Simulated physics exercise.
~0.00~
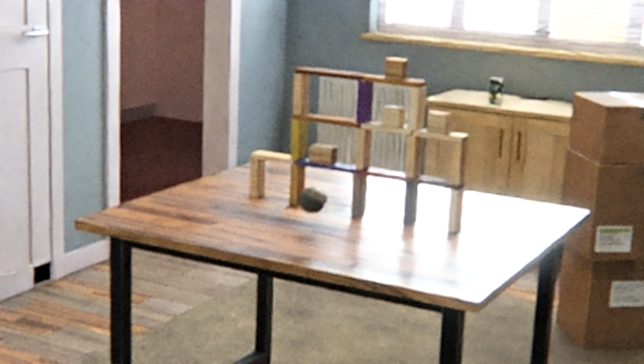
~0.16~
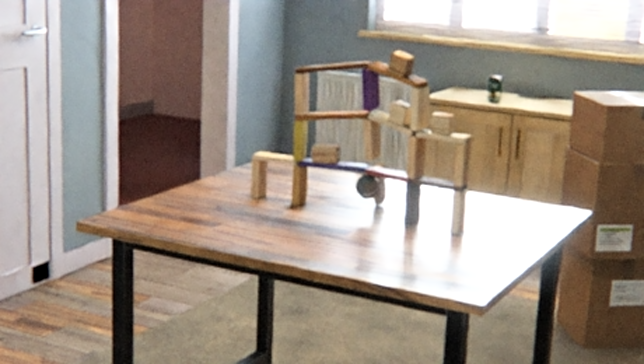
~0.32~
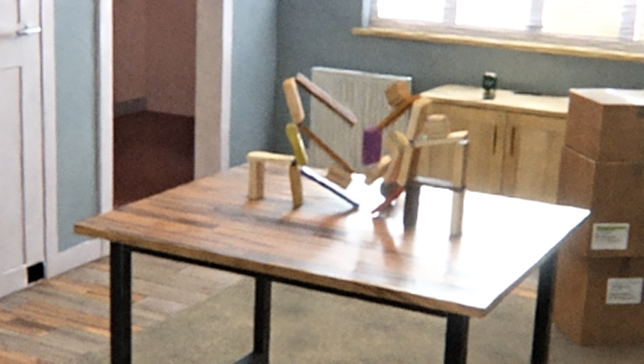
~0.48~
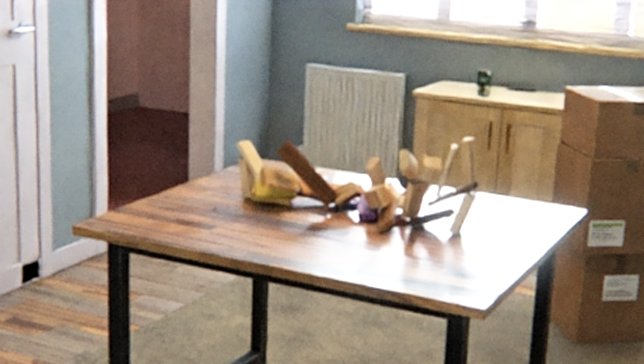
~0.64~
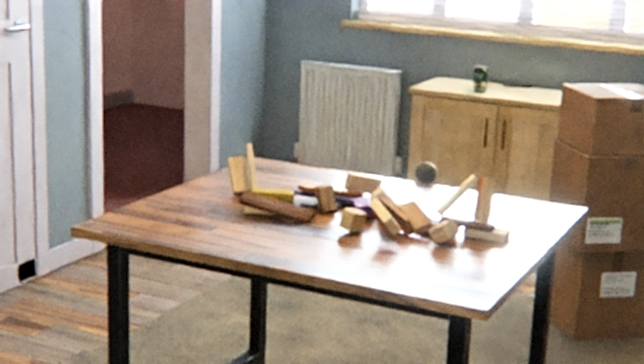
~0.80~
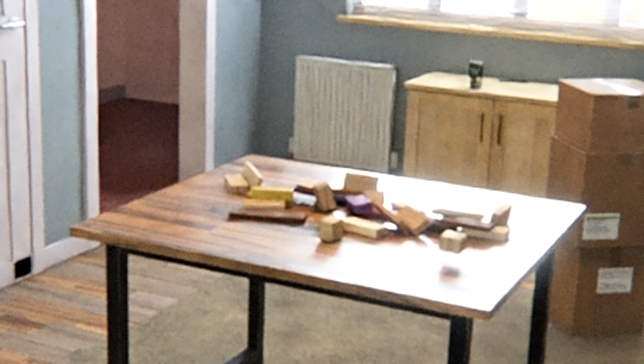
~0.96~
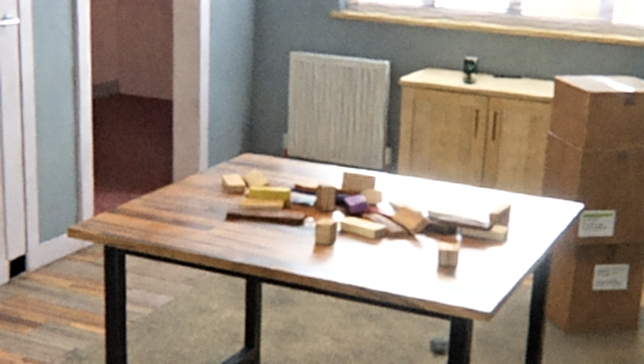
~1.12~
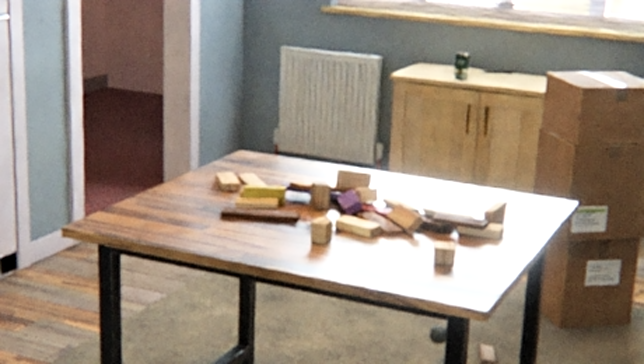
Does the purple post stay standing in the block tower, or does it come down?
The purple post comes down. It drops as the tower gives way and ends up lying on its side among the scattered blocks on the table.
